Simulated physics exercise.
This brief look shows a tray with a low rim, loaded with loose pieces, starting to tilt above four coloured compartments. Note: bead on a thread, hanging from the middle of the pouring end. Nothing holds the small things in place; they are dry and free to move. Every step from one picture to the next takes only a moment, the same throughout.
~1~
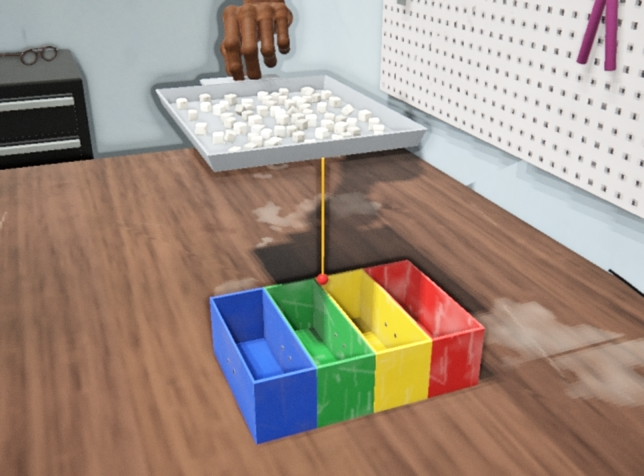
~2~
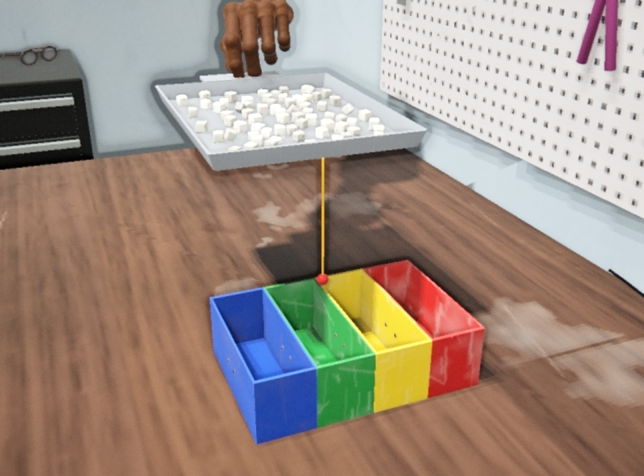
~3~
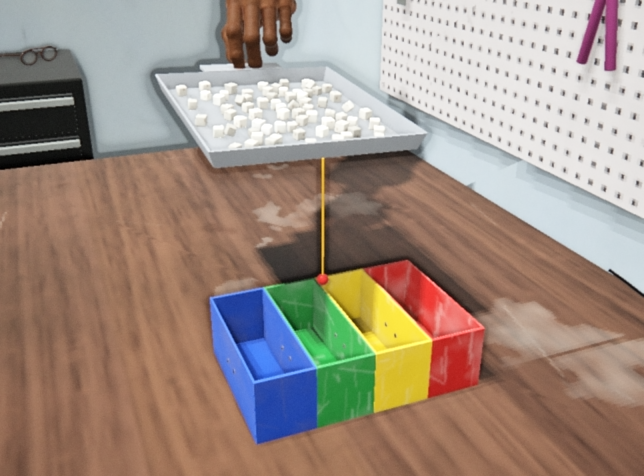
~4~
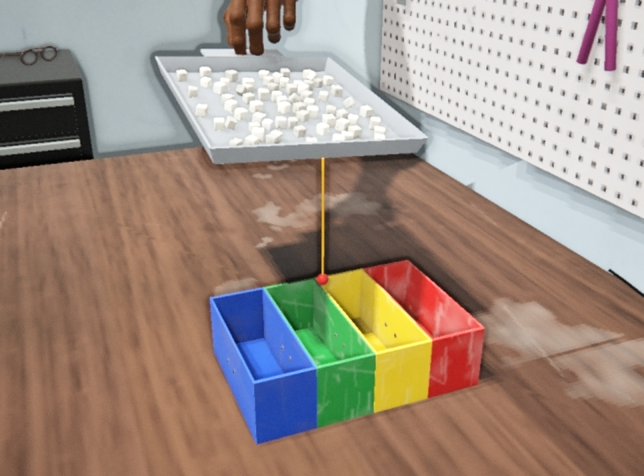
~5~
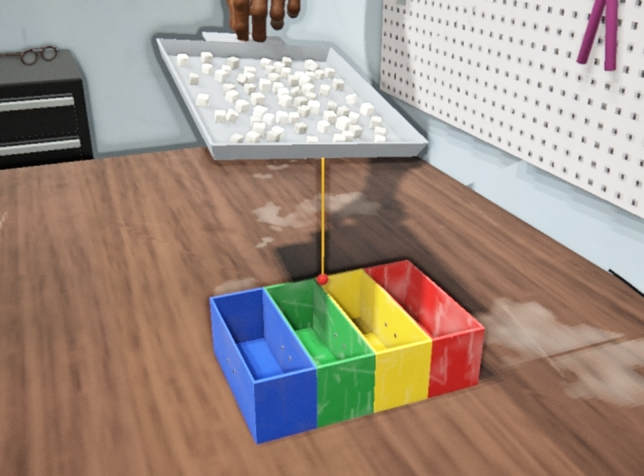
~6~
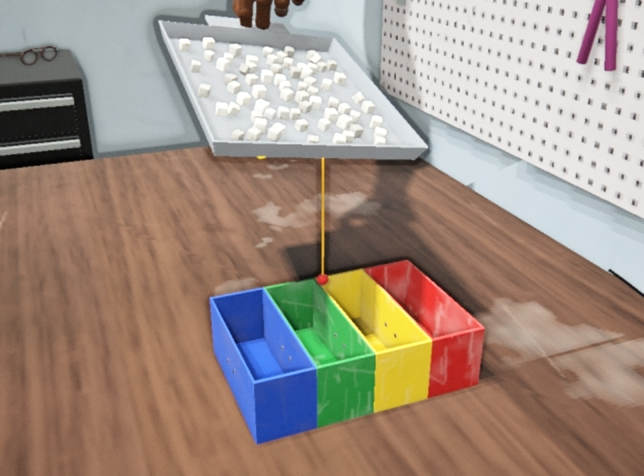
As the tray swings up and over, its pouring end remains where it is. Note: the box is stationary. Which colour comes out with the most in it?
Fullest: The red cell.
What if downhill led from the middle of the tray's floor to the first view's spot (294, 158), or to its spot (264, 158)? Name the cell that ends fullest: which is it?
First aim: The blue one. Second aim: The cell in blue.
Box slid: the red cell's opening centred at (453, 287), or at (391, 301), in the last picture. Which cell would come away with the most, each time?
First try: The yellow cell. Second try: The cell in red.
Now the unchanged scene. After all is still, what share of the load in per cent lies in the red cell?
Close to 50 in every hundred pieces.
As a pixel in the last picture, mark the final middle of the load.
Roughly at pixel (409, 344).
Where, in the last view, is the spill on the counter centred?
Roughly at pixel (471, 326).
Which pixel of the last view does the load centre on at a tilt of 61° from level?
(369, 126).
Soon, tray tipped steeply; nearly all on the tray; a stray few falling or outside the box.
A while on, tray tipped right over; most on the tray; a small part in the red cell; a stray few in the yellow cell; a small part falling or outside the box.
Towards the end, tray tipped past a quarter turn; about half in the red cell; about a third in the yellow cell; about a quarter falling or outside the box.
Finally, tray tipped past a quarter turn; about half in the red cell; about a third in the yellow cell; none in the blue cell; none in the green cell; about a quarter outside the box.
